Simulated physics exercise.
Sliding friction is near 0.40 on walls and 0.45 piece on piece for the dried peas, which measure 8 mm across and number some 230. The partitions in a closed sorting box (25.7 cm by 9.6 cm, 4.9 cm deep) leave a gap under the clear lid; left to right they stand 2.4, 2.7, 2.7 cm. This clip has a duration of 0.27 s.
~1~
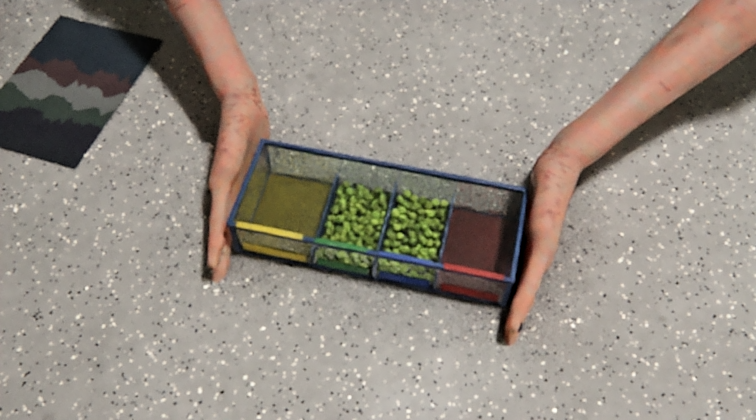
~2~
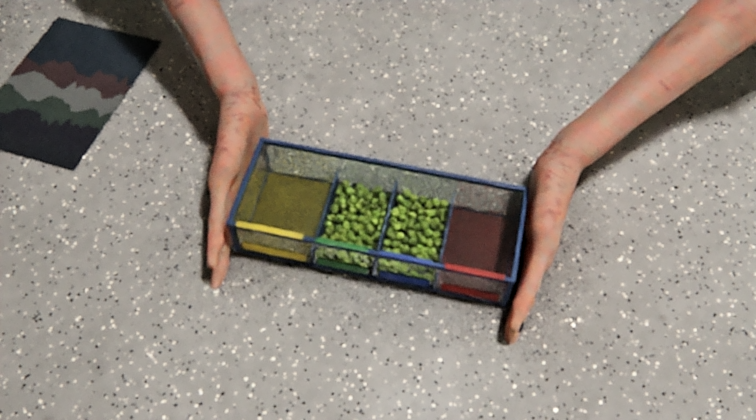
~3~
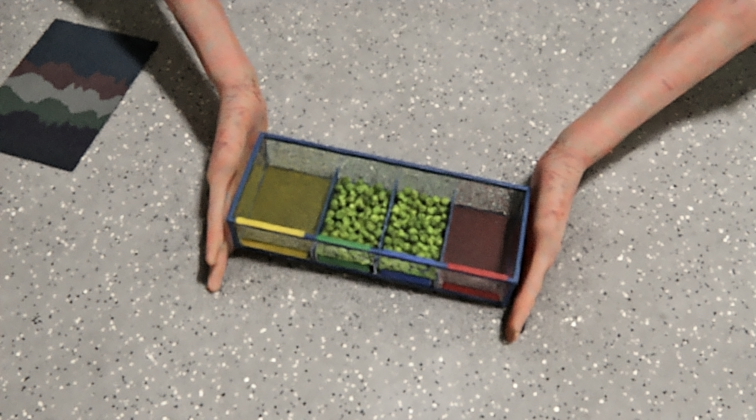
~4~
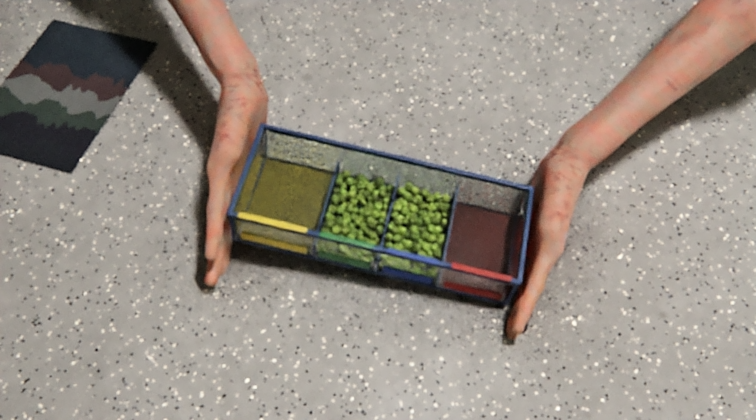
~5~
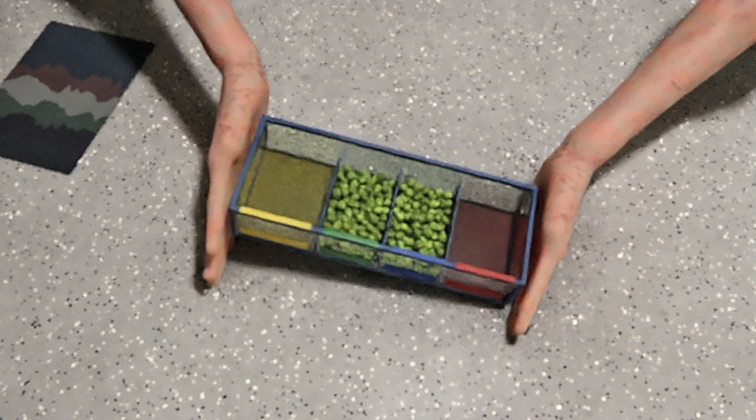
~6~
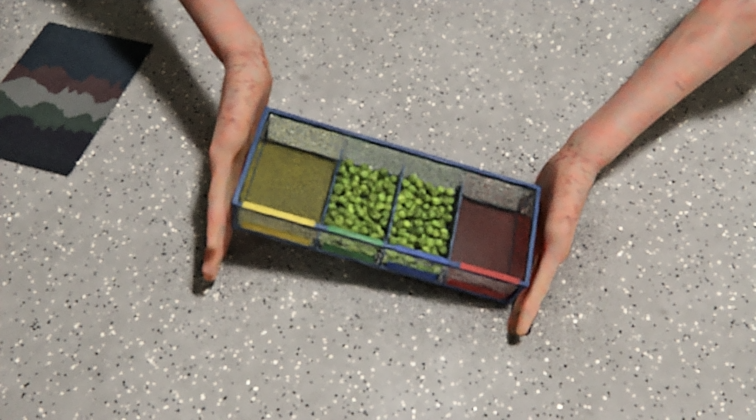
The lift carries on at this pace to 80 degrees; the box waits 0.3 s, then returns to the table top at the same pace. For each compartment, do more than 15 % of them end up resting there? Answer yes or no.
Red compartment: Yes, blue compartment: Yes, green compartment: Yes, yellow compartment: No.
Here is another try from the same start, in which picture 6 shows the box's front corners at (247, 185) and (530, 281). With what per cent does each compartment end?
Per cent at the end: Red 20; blue 40; green 40; yellow 0.
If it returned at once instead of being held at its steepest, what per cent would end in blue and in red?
Final amounts would be blue 40% and red 25%.
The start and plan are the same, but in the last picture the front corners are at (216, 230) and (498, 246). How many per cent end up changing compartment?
Around 35 per cent, it would seem.
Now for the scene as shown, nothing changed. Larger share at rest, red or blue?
Blue comes out ahead.
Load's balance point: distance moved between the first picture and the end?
It shifts some 4.0 cm.
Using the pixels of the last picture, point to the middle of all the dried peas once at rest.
Centre at rest: Approx. (420, 255) px.
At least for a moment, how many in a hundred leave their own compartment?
Estimate: Some 30 per cent.
Then, 1.25 s after the last picture, tilt 80 degrees; red 10 %, blue 45 %, green 40 %.
Then, 2.08 s after the last picture, tilt 41 degrees; red 30 %, blue 40 %, green 35 %.
Then, 2.93 s after the last picture, tilt 0 degrees; red 30 %, blue 40 %, green 35 %.
In the end, red 30 %, blue 40 %, green 35 %, yellow 0 %.
